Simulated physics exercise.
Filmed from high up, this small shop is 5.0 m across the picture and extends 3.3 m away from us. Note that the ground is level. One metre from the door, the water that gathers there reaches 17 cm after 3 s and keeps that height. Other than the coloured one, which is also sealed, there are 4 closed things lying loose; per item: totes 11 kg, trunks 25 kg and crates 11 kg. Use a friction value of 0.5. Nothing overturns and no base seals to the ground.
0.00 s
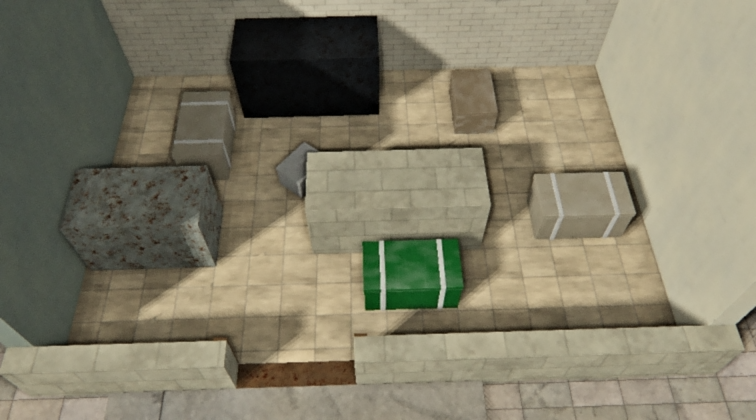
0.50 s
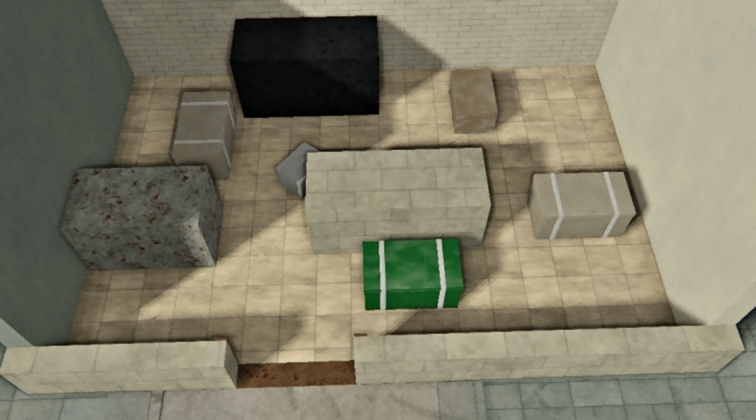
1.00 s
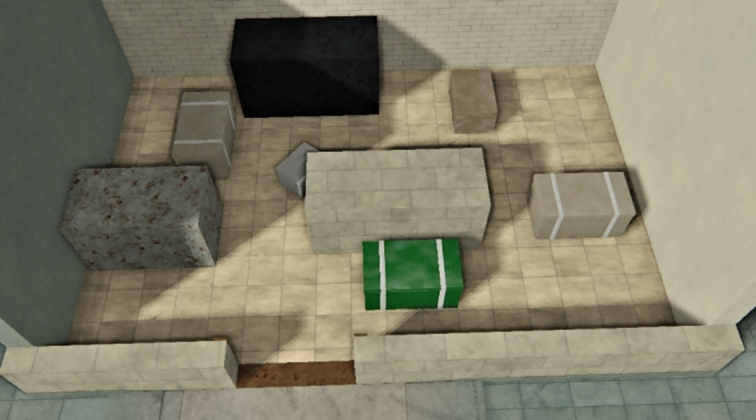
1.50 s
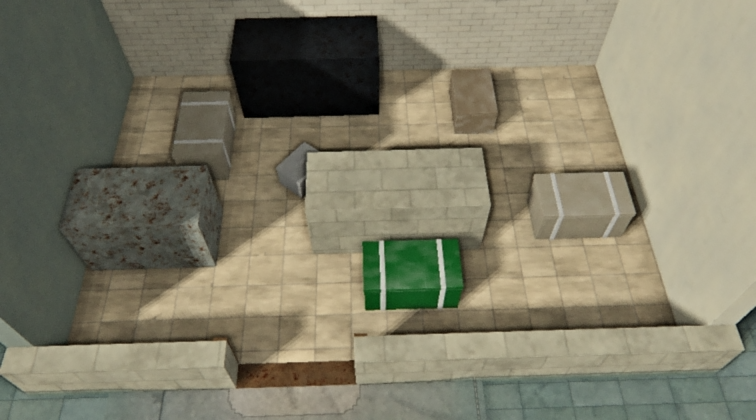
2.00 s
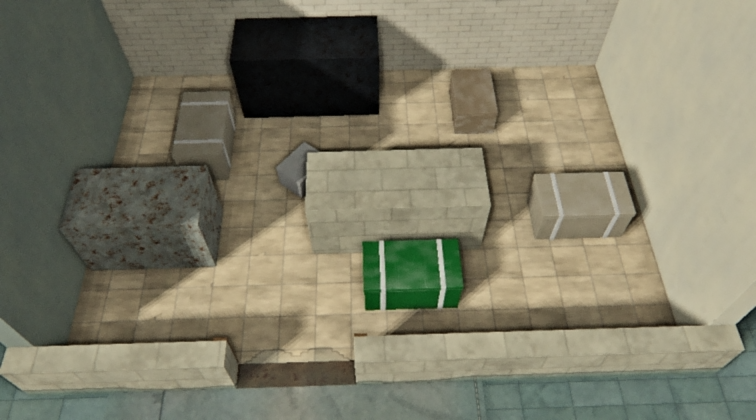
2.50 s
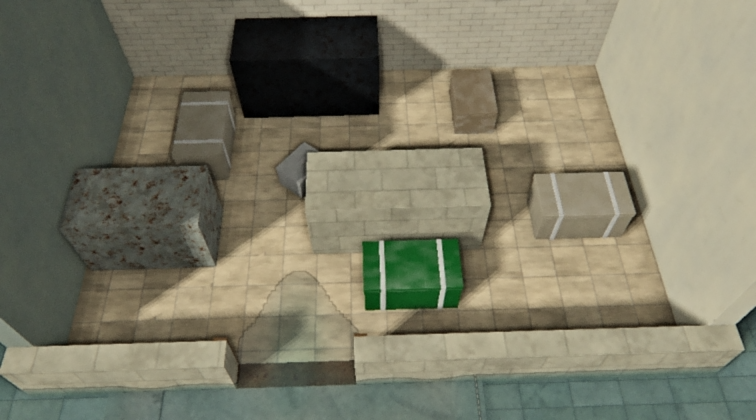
Small shop seen from above, with water spreading along the front pavement and in through the doorway while the green trunk stays still.
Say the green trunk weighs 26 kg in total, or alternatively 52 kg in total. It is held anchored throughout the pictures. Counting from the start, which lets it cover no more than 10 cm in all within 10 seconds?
It needs the heavy one.
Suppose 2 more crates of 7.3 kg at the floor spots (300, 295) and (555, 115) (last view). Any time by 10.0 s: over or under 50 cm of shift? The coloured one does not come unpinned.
In order: Above the mark, within the mark.
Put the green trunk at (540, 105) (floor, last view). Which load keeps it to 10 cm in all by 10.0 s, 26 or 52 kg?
Here the lighter suffices.
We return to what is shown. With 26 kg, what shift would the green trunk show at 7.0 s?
Close to 30 centimetres.
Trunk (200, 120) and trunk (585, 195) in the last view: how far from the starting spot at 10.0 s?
In turn: 40 cm, 0 cm.
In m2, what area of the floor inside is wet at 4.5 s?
Some 4.5 m2 of it.
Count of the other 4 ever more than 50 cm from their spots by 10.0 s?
I make it 0.
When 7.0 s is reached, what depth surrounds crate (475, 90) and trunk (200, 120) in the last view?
Depths: Near 2 cm, then near 5 cm.
After 3.5 s the green trunk would be 0 cm from its start with 26 kg and 0 cm from its start with 52 kg; 3 cm of water round it then.
After 4.5 s the green trunk would be 11 cm from its start with 26 kg and 0 cm from its start with 52 kg; 7 cm of water round it then.
After 7.0 s the green trunk would be 27 cm from its start with 26 kg and 0 cm from its start with 52 kg; 7 cm of water round it then.
After 10.0 s the green trunk would be 28 cm from its start with 26 kg and 0 cm from its start with 52 kg; 7 cm of water round it then.
